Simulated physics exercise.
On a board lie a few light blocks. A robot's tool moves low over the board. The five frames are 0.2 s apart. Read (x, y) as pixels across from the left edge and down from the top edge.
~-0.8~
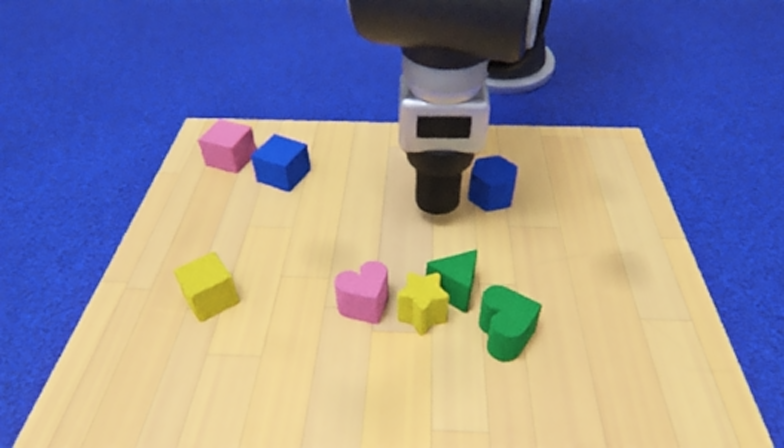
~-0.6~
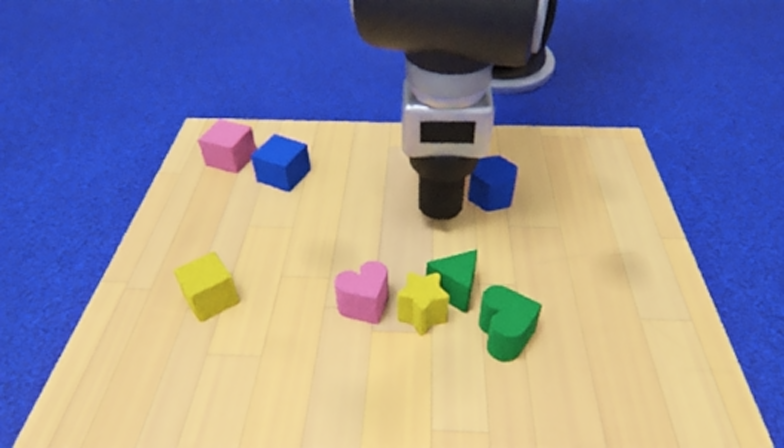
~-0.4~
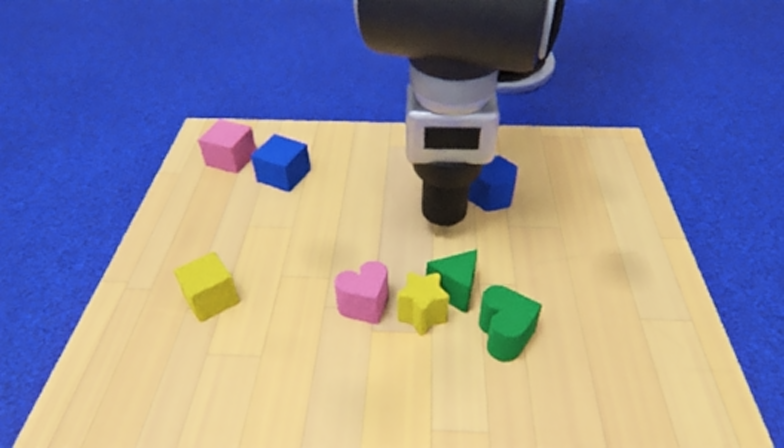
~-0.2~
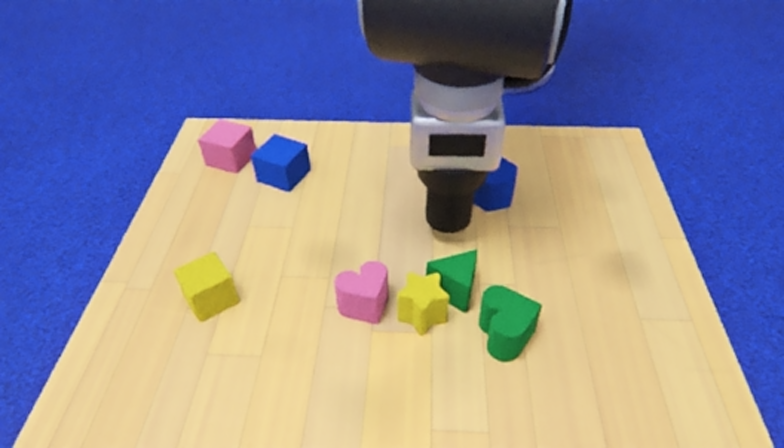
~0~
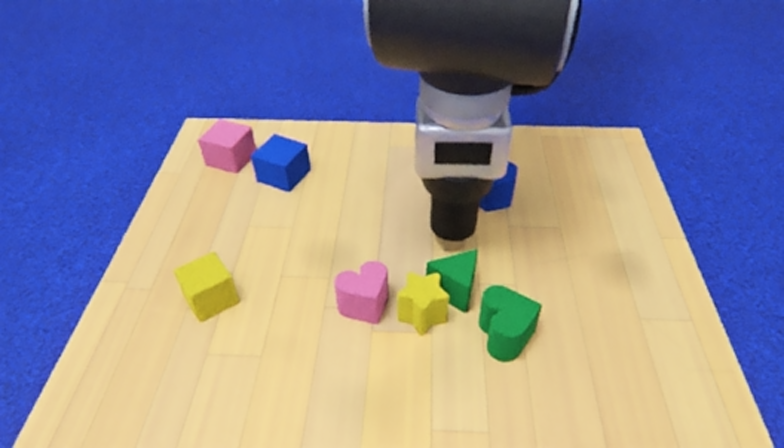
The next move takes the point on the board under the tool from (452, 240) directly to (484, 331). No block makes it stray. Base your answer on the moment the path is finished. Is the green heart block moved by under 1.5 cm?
The answer is no.
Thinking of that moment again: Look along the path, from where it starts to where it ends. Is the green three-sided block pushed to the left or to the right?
Sideways shift: Right.
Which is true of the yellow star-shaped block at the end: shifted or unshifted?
That one moves away.
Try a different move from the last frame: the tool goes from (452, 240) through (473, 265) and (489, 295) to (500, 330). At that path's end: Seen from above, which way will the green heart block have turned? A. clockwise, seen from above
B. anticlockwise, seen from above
B (anticlockwise, seen from above)
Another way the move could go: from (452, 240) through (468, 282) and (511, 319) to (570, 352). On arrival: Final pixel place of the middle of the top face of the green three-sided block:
Its top middle is near (459, 301).
What follows on the original path. One third of the way, tool (462, 253); green three-sided block (459, 271), turned 20° clockwise.
Two thirds of the way, tool (473, 285); yellow star-shaped block (412, 295); green three-sided block (459, 305), turned 25° clockwise; green heart block (516, 317), turned 15° anticlockwise.
At the end, tool (486, 316); yellow star-shaped block (411, 297), turned 15° clockwise; green three-sided block (456, 328), turned 60° clockwise; blue hexagonal block not moved; green heart block (533, 338), turned 60° anticlockwise.
